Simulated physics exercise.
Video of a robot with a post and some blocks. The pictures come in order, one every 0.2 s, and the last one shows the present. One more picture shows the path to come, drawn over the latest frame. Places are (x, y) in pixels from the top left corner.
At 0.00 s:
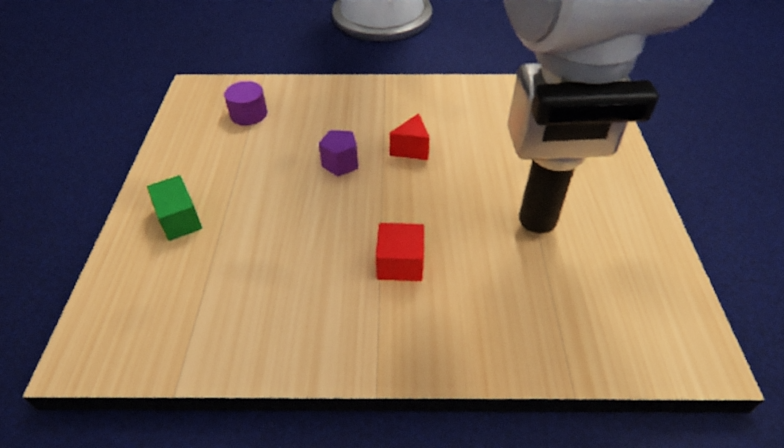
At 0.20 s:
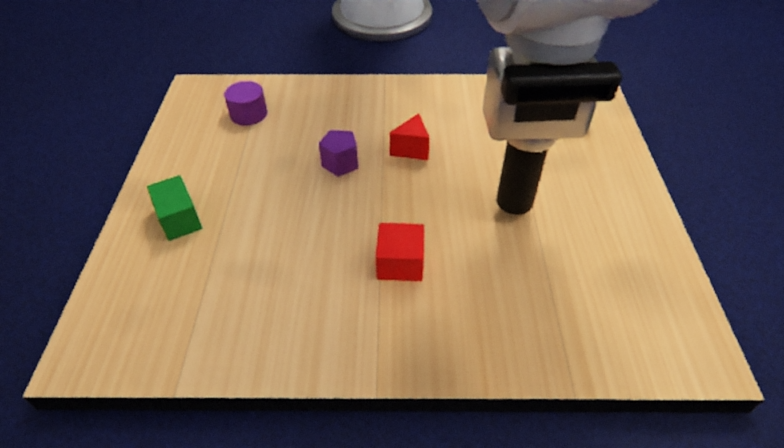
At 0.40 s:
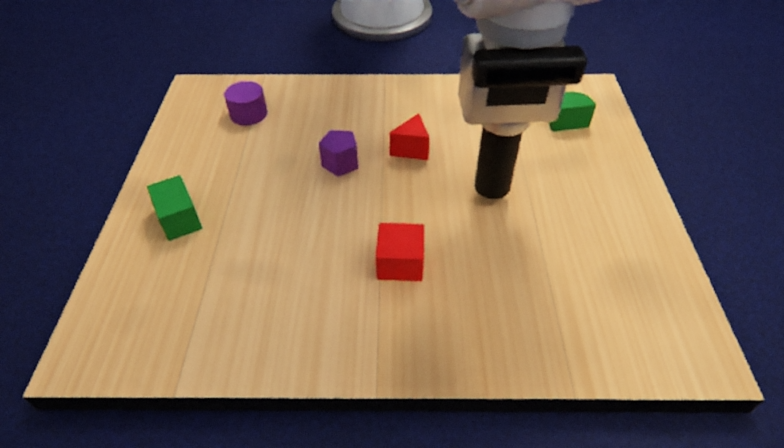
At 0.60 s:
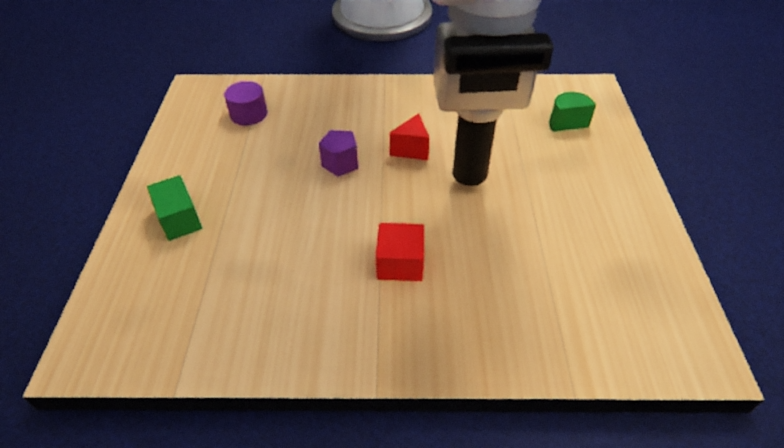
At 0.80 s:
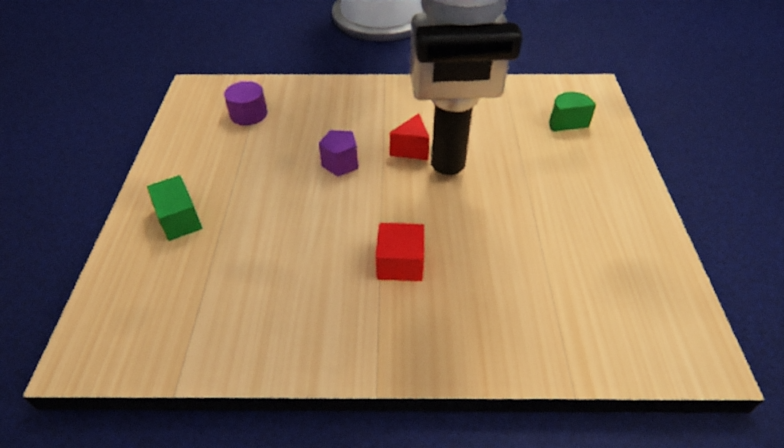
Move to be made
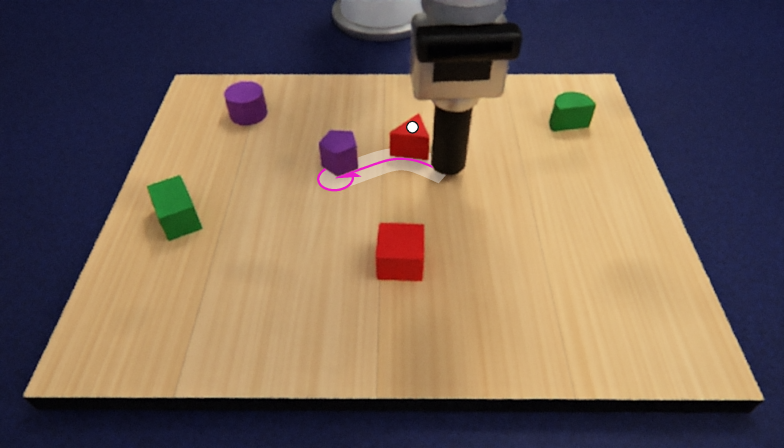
On a wooden board, a robot arm's black post moves left and away, nearing the red triangular piece as scattered blocks stay still.
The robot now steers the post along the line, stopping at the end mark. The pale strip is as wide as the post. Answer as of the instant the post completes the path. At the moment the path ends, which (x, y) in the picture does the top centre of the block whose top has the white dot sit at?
At the end it should sit near (386, 112).
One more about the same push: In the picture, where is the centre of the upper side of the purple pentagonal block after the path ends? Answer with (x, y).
My best guess is (307, 141).
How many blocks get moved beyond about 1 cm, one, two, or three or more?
It moves two blocks.
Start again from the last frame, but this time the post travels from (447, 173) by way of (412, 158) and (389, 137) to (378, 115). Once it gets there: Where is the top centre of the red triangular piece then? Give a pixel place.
Its top face will be centred at roughly (353, 78).
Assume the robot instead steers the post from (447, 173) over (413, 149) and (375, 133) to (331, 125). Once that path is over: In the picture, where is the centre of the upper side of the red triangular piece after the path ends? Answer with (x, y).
The middle of its upper face should be somewhere near (324, 83).
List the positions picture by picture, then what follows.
In the first frame, tip of the post at (538, 220), middles of tops, purple pentagonal block at (339, 140), red triangular piece at (412, 127).
In the second frame, post at (515, 202), nothing pushed.
In the third frame, post at (492, 187), nothing pushed.
In the fourth frame, post at (470, 174), nothing pushed.
In the fifth frame, post at (448, 164), purple pentagonal block at (339, 140), red triangular piece at (412, 127).
The line goes from (447, 173) by way of (411, 160) and (373, 165) to (336, 178); the dot is on the red triangular piece.
The first path, step by step. One third of the way, post at (410, 150); red triangular piece at (392, 115), turned 20° clockwise.
Two thirds of the way, post at (372, 156); red triangular piece at (386, 112), turned 45° clockwise.
At the end, post at (335, 169); purple pentagonal block at (307, 141), turned 65° clockwise; red triangular piece at (386, 112), turned 45° clockwise.
